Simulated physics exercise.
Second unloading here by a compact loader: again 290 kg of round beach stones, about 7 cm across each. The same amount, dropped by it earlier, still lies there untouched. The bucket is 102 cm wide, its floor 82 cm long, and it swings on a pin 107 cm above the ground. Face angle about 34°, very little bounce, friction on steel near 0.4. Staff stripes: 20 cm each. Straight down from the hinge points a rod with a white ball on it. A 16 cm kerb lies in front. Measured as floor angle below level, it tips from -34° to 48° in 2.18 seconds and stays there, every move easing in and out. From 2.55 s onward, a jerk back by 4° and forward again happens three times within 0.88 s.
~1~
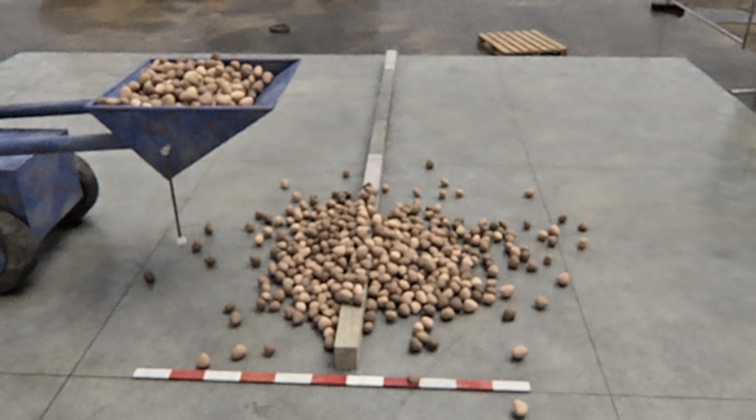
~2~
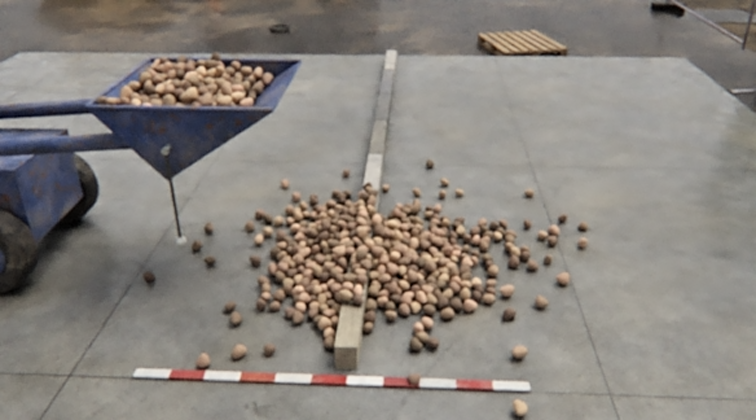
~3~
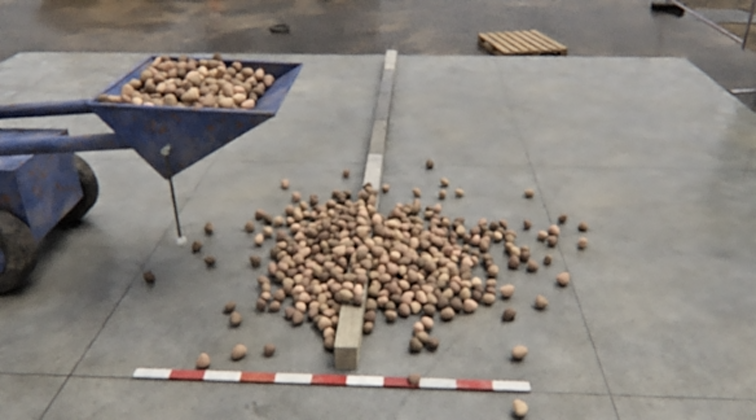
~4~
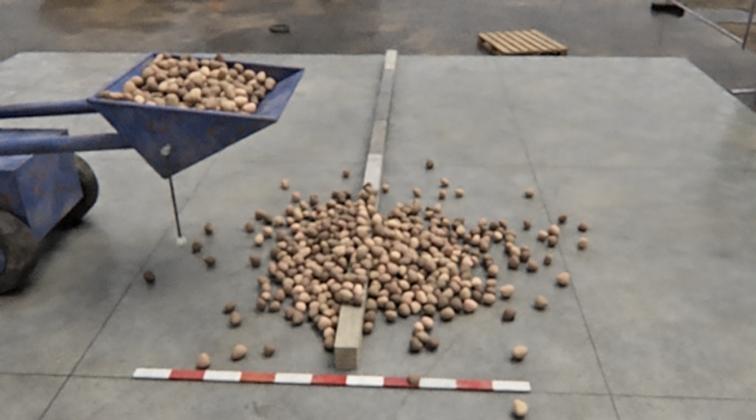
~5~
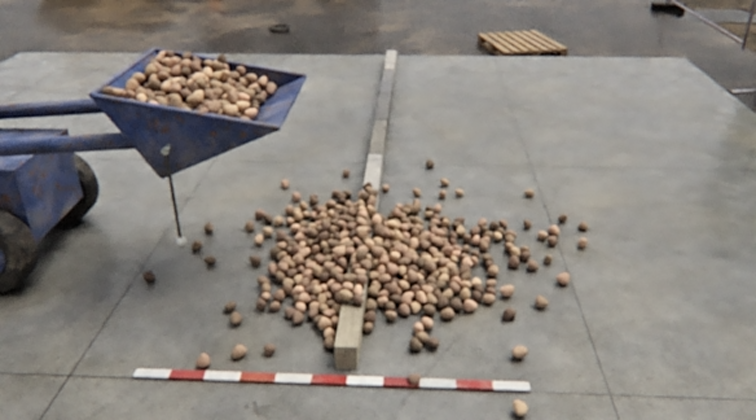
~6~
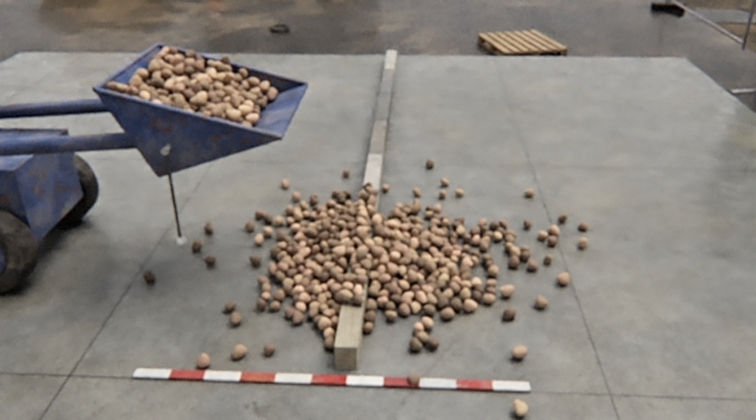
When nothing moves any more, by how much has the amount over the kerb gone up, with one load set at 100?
It has gone up by about 3 per cent of a load.
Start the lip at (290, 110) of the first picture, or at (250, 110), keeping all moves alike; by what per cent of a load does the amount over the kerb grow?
Some 10 percent, and then 0 percent.
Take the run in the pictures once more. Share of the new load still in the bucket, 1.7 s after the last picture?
Around 0 in a hundred.
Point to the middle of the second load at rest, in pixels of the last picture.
I'd say close to (301, 246).
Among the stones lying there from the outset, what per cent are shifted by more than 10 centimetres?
About 10 per cent.
Then, 1.0 s after the last picture the floor is at 35°; in per cent of one load, 73 in the bucket, 80 on this side of the kerb, 47 over the kerb; the foremost stones are at (558, 232).
Then, 1.7 s after the last picture the floor is at 48°; in per cent of one load, 0 in the bucket, 150 on this side of the kerb, 49 over the kerb; the foremost stones are at (558, 232).
Then, 3.3 s after the last picture the floor is at 48°; in per cent of one load, 0 in the bucket, 150 on this side of the kerb, 50 over the kerb; the foremost stones are at (558, 232).
Then, 5.8 s after the last picture the floor is at 48°; in per cent of one load, 0 in the bucket, 150 on this side of the kerb, 50 over the kerb; the foremost stones are at (558, 232). Net gain over the kerb, 3.
